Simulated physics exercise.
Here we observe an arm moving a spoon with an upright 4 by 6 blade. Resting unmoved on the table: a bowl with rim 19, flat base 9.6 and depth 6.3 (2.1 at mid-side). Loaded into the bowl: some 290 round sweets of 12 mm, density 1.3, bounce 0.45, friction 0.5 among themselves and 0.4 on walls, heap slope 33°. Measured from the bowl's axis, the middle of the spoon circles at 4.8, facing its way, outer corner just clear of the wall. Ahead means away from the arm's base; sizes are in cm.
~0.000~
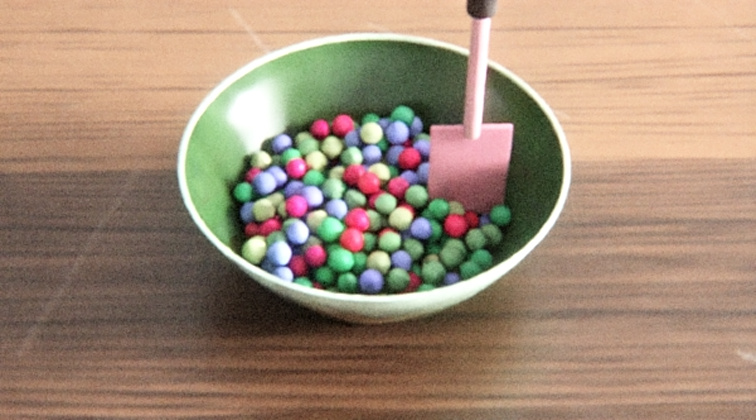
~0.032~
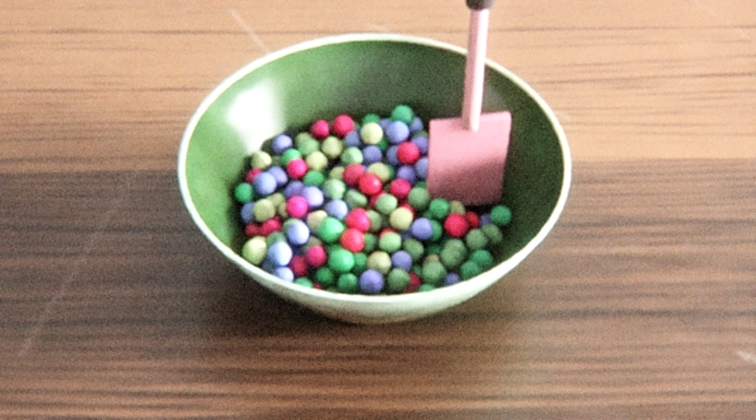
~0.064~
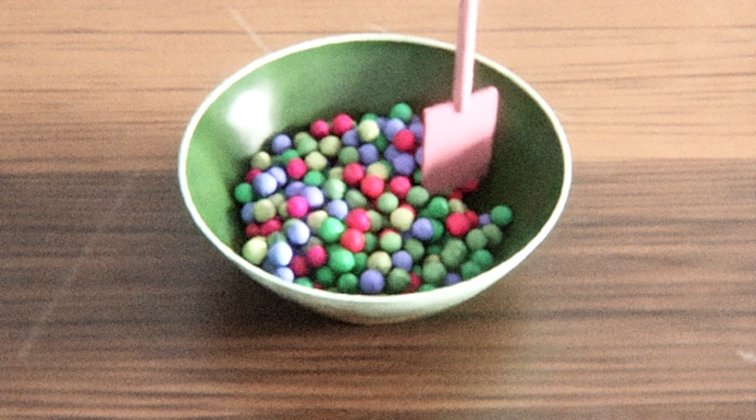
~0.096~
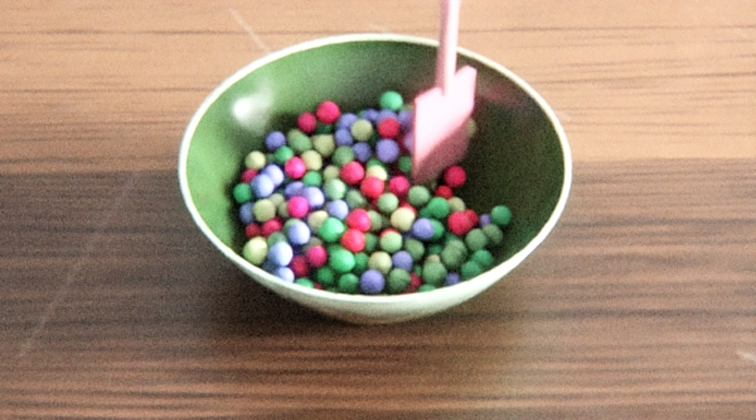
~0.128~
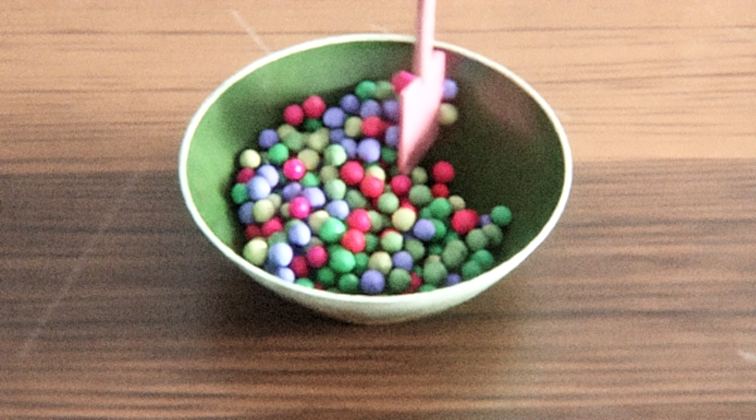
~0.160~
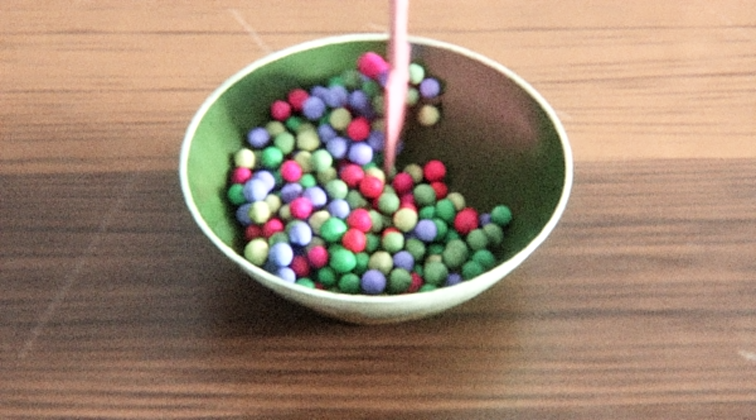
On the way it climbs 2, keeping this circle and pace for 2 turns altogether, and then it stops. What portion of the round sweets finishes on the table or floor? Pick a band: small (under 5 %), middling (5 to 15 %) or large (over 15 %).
Middling.
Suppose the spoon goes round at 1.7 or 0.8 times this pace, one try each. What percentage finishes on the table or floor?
It would be some 30 and 5 percent respectively.
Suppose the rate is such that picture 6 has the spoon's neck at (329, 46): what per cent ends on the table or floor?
Something like 25 percent, roughly.
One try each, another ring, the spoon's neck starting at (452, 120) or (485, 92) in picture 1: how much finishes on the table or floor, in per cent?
About 0 and 5 per cent.
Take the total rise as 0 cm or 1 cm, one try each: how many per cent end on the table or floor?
Estimates: 20 % and 10 %.
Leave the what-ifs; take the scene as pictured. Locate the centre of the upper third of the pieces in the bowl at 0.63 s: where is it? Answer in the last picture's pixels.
Roughly at (489, 190).
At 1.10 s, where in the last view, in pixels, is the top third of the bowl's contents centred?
Roughly pixel (325, 211).
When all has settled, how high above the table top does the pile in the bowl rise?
Top height: Around 6.0 cm.
By 0.63 s, 329° round, highest piece 8 above the table; 271 in the bowl, 13 on the table or floor, 5 in flight or on the tool.
By 1.10 s, 222° round, highest piece 6 above the table; 262 in the bowl, 27 on the table or floor.
By 1.53 s, 0° round, highest piece 6 above the table; 262 in the bowl, 27 on the table or floor.
By 2.23 s, 0° round, highest piece 6 above the table; 262 in the bowl, 27 on the table or floor.
Final count, 262 in the bowl, 27 on the table or floor. That is 9 % on the table or floor.
